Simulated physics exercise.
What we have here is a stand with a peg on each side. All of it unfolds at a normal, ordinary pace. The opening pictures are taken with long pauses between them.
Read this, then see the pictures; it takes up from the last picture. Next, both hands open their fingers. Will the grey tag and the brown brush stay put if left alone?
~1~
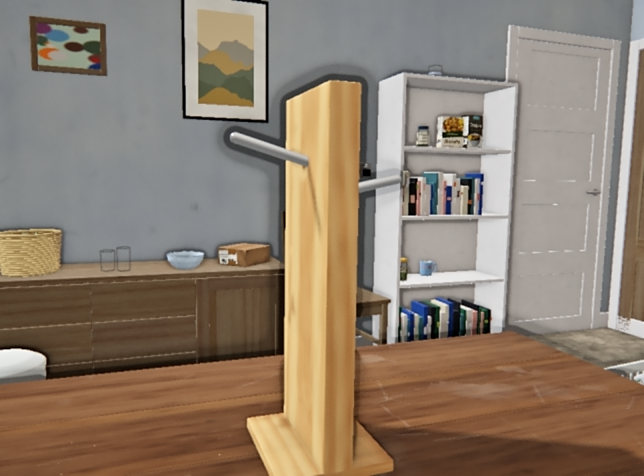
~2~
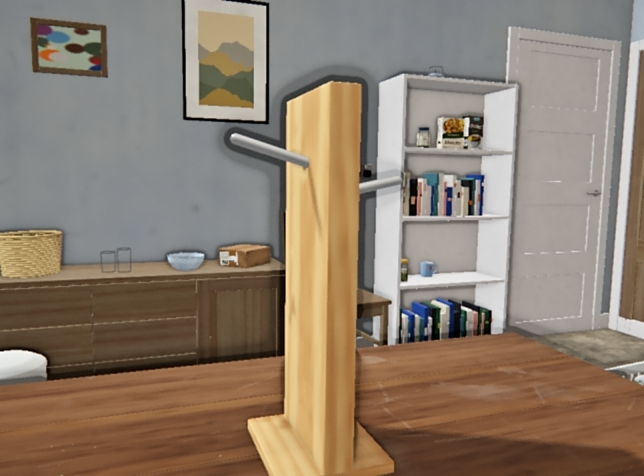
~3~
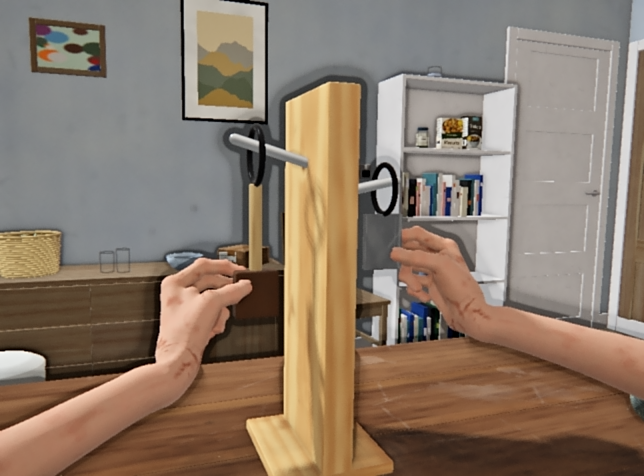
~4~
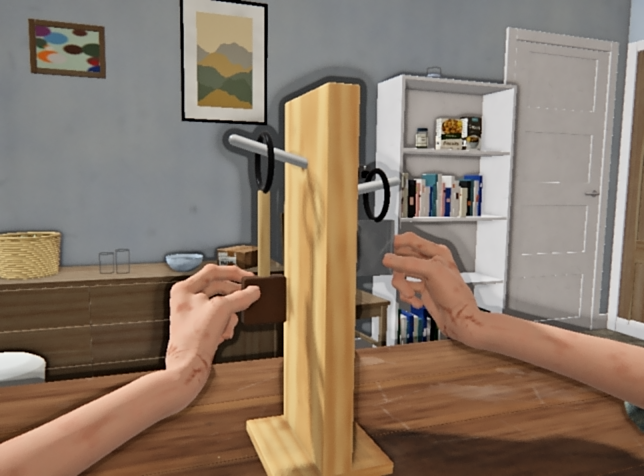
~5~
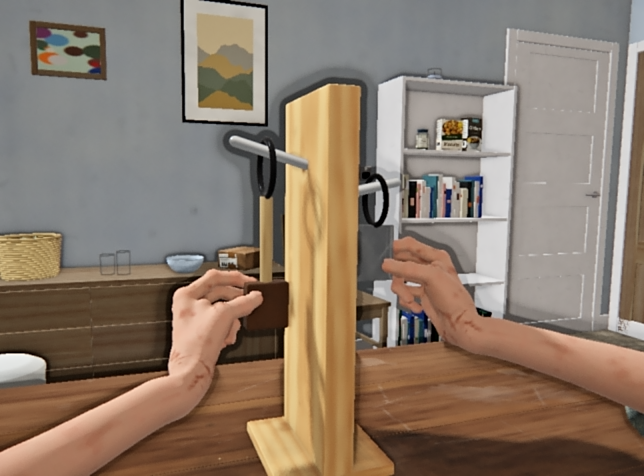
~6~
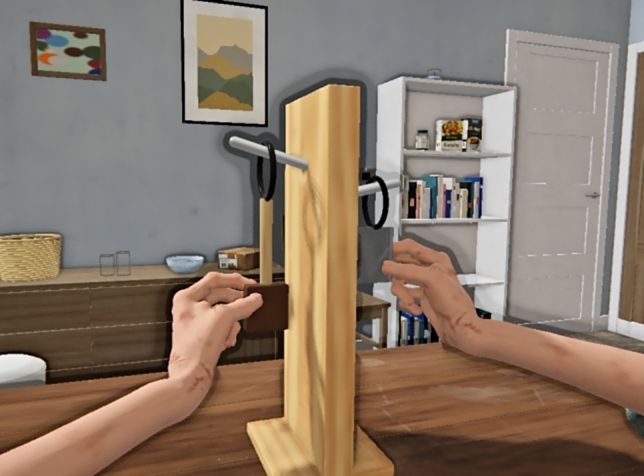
In the end, the grey tag stays put, the brown brush stays put.
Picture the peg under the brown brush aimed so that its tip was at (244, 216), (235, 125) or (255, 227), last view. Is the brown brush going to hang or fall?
Well, one by one it comes free, holds fast, and comes free.
Then, 0.20 s past the last view, grey tag at rest near (374, 230); brown brush at rest near (266, 237).
Finally, the grey tag stays on its peg, near (374, 230); the brown brush stays on its peg, near (266, 237).
